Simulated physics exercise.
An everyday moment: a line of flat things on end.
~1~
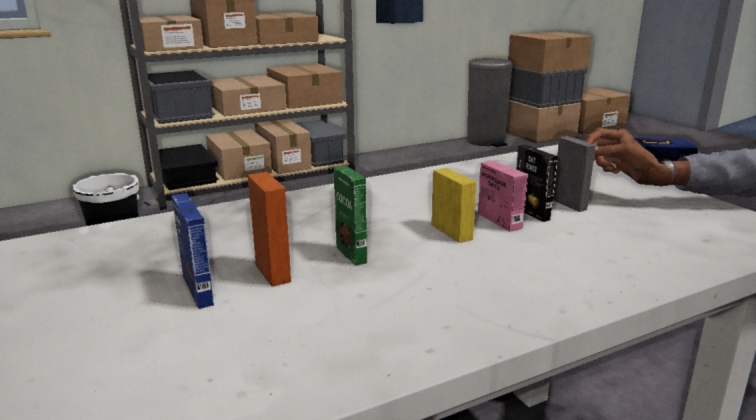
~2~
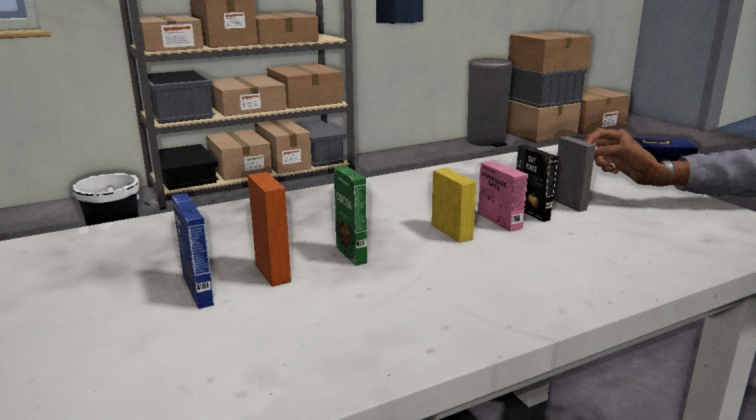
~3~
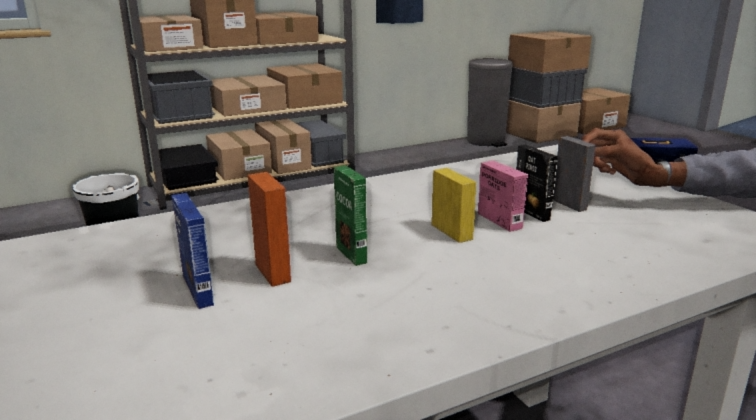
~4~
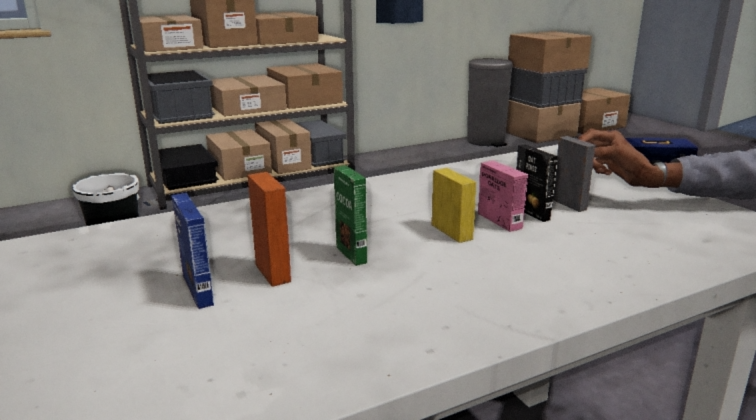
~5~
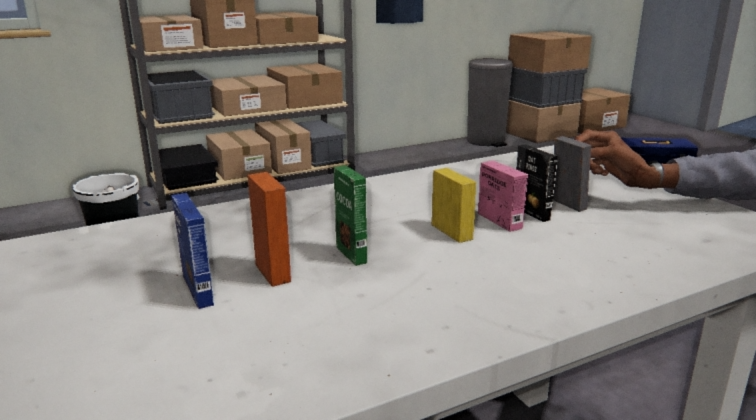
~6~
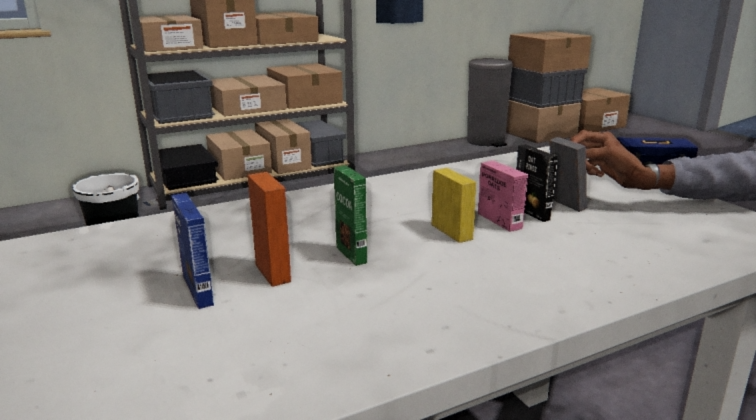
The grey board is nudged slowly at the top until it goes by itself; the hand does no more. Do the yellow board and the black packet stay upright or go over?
The yellow board falls over, the black packet falls over.
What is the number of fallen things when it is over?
4 of them.
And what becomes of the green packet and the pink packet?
The green packet keeps standing; the pink packet tips over.
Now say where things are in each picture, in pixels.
Yellow board (453, 205); black packet (535, 183), in the first frame.
Pink packet (502, 195); green packet (350, 215), in the second frame.
Orange board (269, 229); pink packet (502, 195), in the third frame.
Green packet (350, 215); orange board (269, 229), in the fourth frame.
Grey board 5° over; pink packet (502, 195); green packet (350, 215), in the fifth frame.
Grey board 11° over; yellow board (453, 205); black packet (535, 183), in the sixth frame.
Then, 0.30 s later than the last frame, grey board 64° over; black packet tilted by 22° near (516, 187); pink packet tilted by 8°.
Then, 0.40 s later than the last frame, grey board 90° over; black packet tilted by 37° near (497, 191); pink packet tilted by 38°.
Then, 0.50 s later than the last frame, grey board 90° over; black packet tilted by 53° near (494, 197); yellow board tilted by 10° near (449, 204); pink packet tilted by 54°.
Then, 0.80 s later than the last frame, grey board 90° over; black packet on its side near (492, 202); yellow board on its side near (415, 232); pink packet on its side.
When it is over, lying over on the table, yellow board, black packet and pink packet; the other 2 as before. End places, in pixels of the last picture, yellow board near (414, 233), black packet near (491, 203).
